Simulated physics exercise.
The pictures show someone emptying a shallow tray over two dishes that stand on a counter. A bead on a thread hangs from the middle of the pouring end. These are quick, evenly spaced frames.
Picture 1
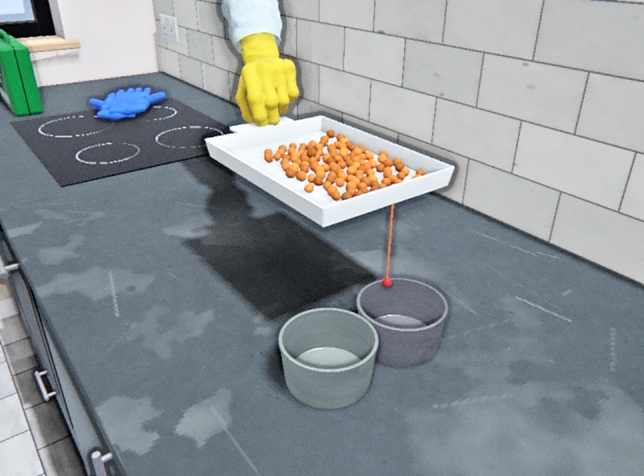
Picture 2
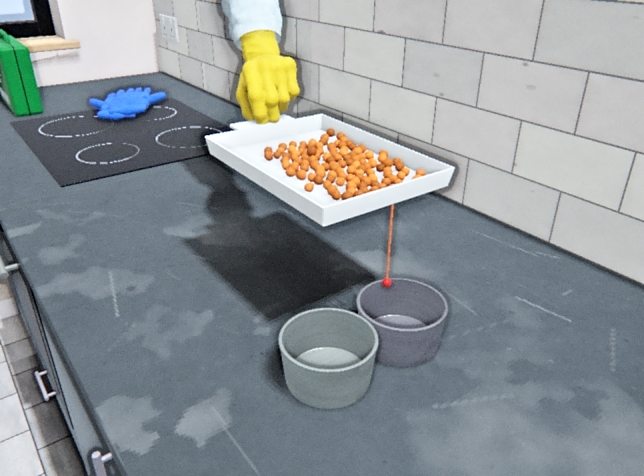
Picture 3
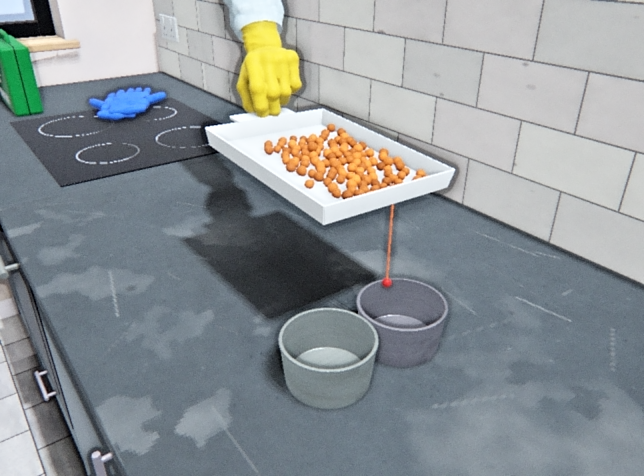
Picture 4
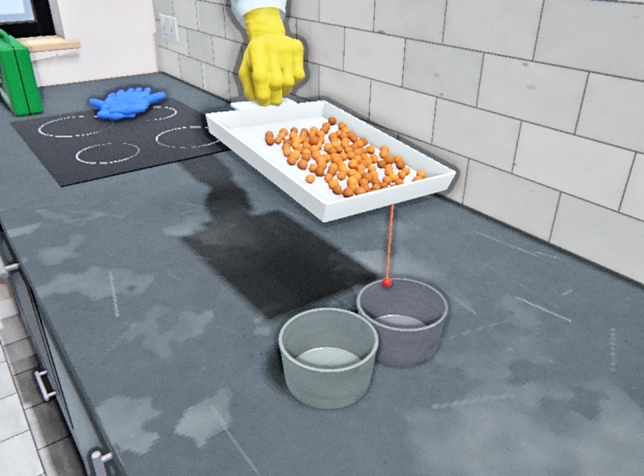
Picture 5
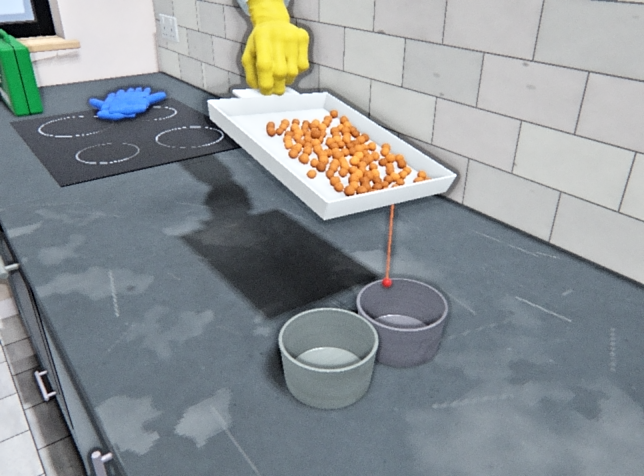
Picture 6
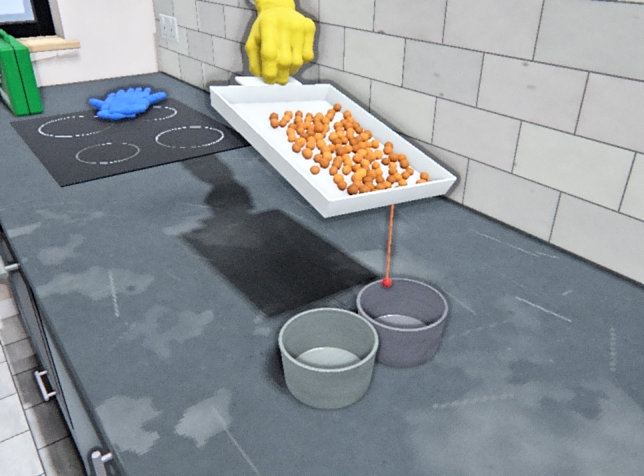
On a kitchen counter, a yellow-gloved hand gradually tilts a white tray of orange-brown pieces above two dishes.
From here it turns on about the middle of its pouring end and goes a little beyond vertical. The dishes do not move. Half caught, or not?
The two hold less than half of the load.
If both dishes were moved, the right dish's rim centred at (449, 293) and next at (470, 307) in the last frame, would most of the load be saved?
One: The larger part. Two: Below a half.
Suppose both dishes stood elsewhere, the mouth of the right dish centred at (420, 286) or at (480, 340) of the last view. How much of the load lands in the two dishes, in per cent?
Near 50 % and 0 %.
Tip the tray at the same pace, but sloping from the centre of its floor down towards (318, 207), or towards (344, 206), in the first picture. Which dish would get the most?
The first try: The dish on the left. The second: The left dish.
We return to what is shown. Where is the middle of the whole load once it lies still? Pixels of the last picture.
Near (459, 319).
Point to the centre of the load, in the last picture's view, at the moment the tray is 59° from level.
Around (399, 149).
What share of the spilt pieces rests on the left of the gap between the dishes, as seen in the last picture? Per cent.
Roughly 0 in a hundred.
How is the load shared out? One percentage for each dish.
Left dish near 0 in a hundred; right dish near 10.
Shortly afterwards, tray tipped steeply; all but a few on the tray; only a few in the air.
Next, tray tipped right over; all but a few on the tray; only a few outside both.
Some moments later, tray tipped past a quarter turn; a little in the right dish; the bulk outside both.
In the end, tray tipped past a quarter turn; none at all in the left dish; a little in the right dish; the bulk outside both.
